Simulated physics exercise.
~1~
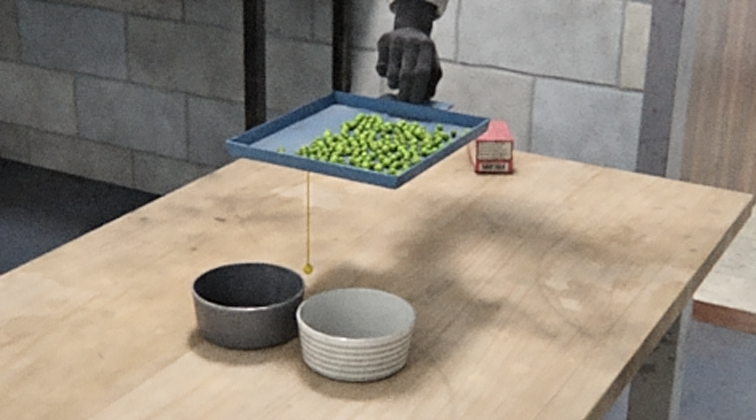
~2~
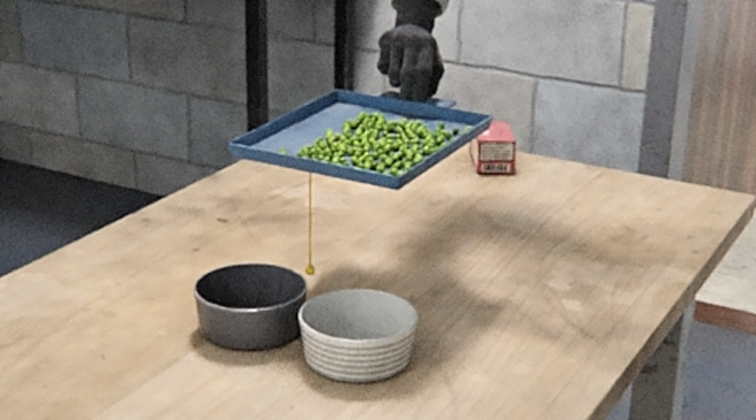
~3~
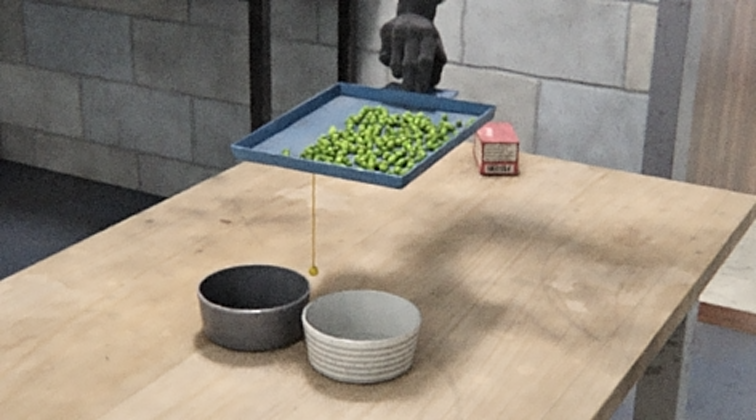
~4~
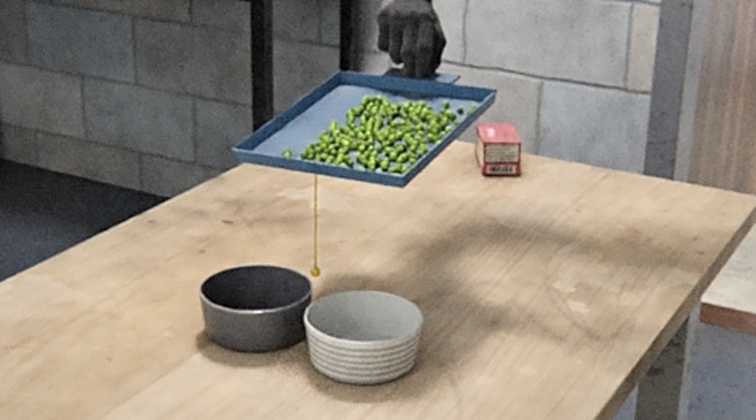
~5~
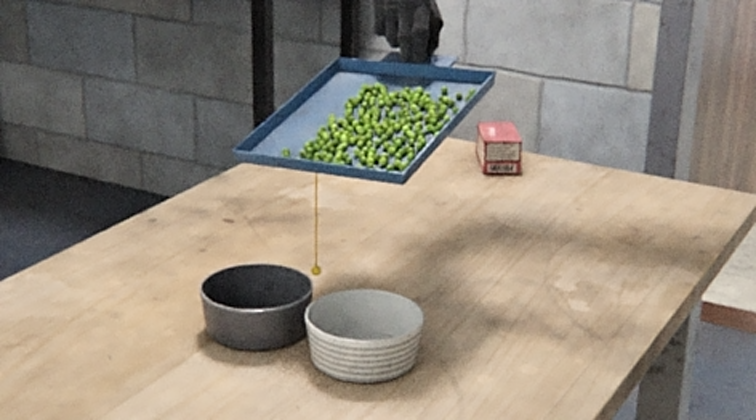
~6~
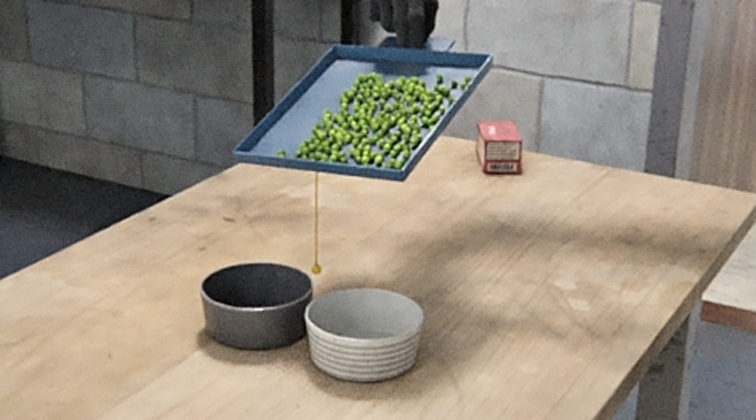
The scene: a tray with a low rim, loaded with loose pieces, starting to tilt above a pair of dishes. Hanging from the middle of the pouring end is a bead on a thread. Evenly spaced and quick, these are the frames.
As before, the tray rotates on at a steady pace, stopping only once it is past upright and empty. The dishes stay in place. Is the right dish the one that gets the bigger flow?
No.
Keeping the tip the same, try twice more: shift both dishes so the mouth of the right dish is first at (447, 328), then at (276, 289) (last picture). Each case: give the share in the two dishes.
Close to 30 per cent, followed by close to 80 per cent.
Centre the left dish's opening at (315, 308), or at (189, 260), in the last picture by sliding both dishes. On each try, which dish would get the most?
Try 1: The dish at left. Try 2: The dish at right.
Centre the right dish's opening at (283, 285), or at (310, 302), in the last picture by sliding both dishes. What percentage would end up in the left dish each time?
10 and 50 in a hundred.
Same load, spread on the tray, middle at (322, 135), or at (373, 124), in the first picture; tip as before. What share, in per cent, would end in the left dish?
In turn 80 and 80 in a hundred.
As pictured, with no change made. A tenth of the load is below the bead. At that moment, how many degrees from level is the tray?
The angle is around 75°.
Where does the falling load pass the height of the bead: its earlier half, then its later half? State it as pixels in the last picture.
First close to (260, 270), next close to (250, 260).
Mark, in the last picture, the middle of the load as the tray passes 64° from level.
Somewhere about (302, 151).
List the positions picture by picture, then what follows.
In the first frame, corners of the pouring end at (230, 141) and (396, 175), level; middle of the load at (374, 145), dried peas; left dish at (216, 323); right dish at (327, 355); bead on its thread at (308, 269).
In the second frame, corners of the pouring end at (232, 143) and (398, 176), level; middle of the load at (376, 145).
In the third frame, corners of the pouring end at (235, 145) and (401, 175), tipped barely, lowest at the left corner; middle of the load at (379, 141).
In the fourth frame, corners of the pouring end at (236, 148) and (402, 174), tipped a little, lowest at the left corner; middle of the load at (380, 135).
In the fifth frame, corners of the pouring end at (236, 149) and (401, 172), tipped a little, lowest at the left corner; middle of the load at (378, 128).
In the sixth frame, corners of the pouring end at (236, 151) and (400, 169), tipped clearly, lowest at the left corner; middle of the load at (373, 123), all on the move; left dish at (225, 323); right dish at (335, 355).
Soon after the last picture, tray tipped steeply; nearly all on the tray; a stray few in the left dish; a stray few outside both; a small part in the air.
A little later, tray tipped past a quarter turn; about a quarter on the tray; a stray few in the right dish; about a third in the left dish; a small part outside both; about a quarter in the air.
Later still, tray tipped past a quarter turn; a small part in the right dish; most in the left dish; about a quarter outside both.
By the end, tray tipped past a quarter turn; a small part in the right dish; most in the left dish; about a quarter outside both.
